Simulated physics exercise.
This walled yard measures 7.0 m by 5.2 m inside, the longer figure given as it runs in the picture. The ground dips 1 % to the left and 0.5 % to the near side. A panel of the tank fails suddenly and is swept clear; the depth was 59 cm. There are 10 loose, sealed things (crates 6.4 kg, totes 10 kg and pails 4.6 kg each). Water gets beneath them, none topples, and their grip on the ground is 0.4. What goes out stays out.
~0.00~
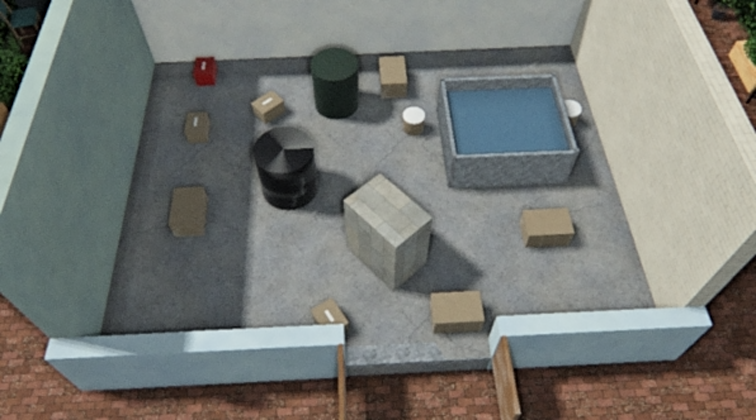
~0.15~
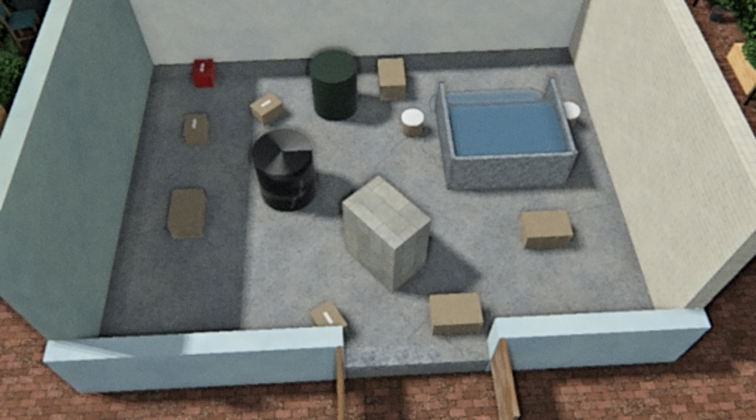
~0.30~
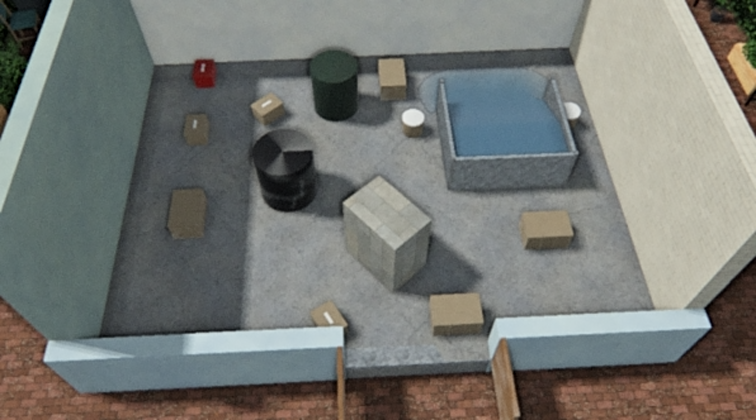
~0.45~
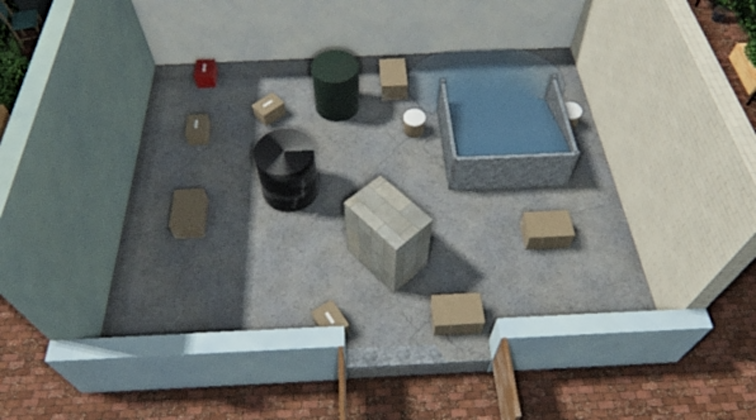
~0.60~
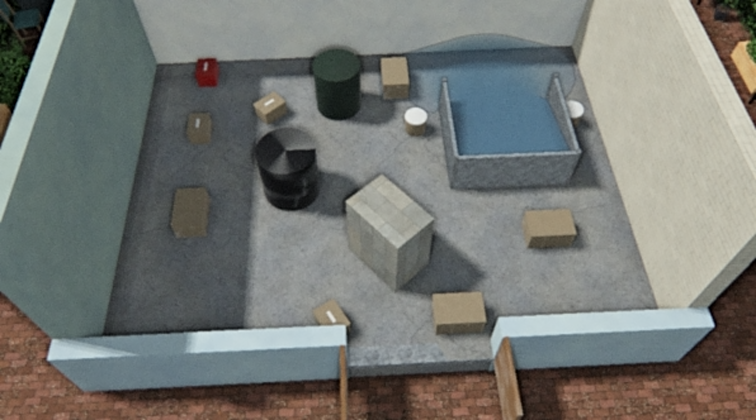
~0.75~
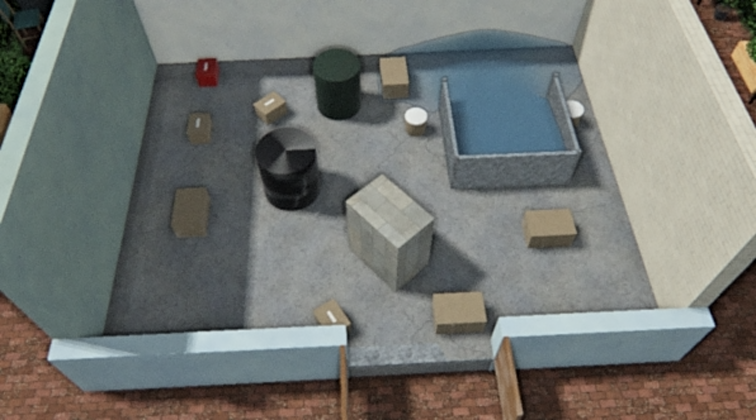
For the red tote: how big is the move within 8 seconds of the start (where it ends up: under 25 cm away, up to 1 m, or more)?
The red tote travels far.
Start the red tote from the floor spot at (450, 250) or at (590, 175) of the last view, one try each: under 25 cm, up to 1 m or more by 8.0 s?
In turn: It barely shifts; it ends far away.
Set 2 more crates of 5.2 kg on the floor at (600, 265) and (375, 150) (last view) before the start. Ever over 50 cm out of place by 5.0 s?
In turn: Past it, past it.
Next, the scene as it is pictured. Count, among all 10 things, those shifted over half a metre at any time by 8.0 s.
That makes 5.
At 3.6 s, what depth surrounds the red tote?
Roughly 16 cm.
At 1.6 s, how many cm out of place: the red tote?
About 0 cm.
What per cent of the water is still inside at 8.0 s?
Some 96 per cent remains.
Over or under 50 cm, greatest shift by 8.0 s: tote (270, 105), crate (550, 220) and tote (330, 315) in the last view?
In turn: Under, under, short of it.
After 1.6 s the red tote is near (206, 67), 0.0 m from its start, aground; 0 of 10 are out; 0 afloat.
After 3.6 s the red tote is near (163, 80), 0.7 m from its start, afloat; 0 of 10 are out; 1 afloat.
After 5.6 s the red tote is near (177, 162), 1.9 m from its start, aground; 0 of 10 are out; 0 afloat.
After 8.0 s the red tote is near (178, 164), 2.0 m from its start, aground; 0 of 10 are out; 3 afloat.
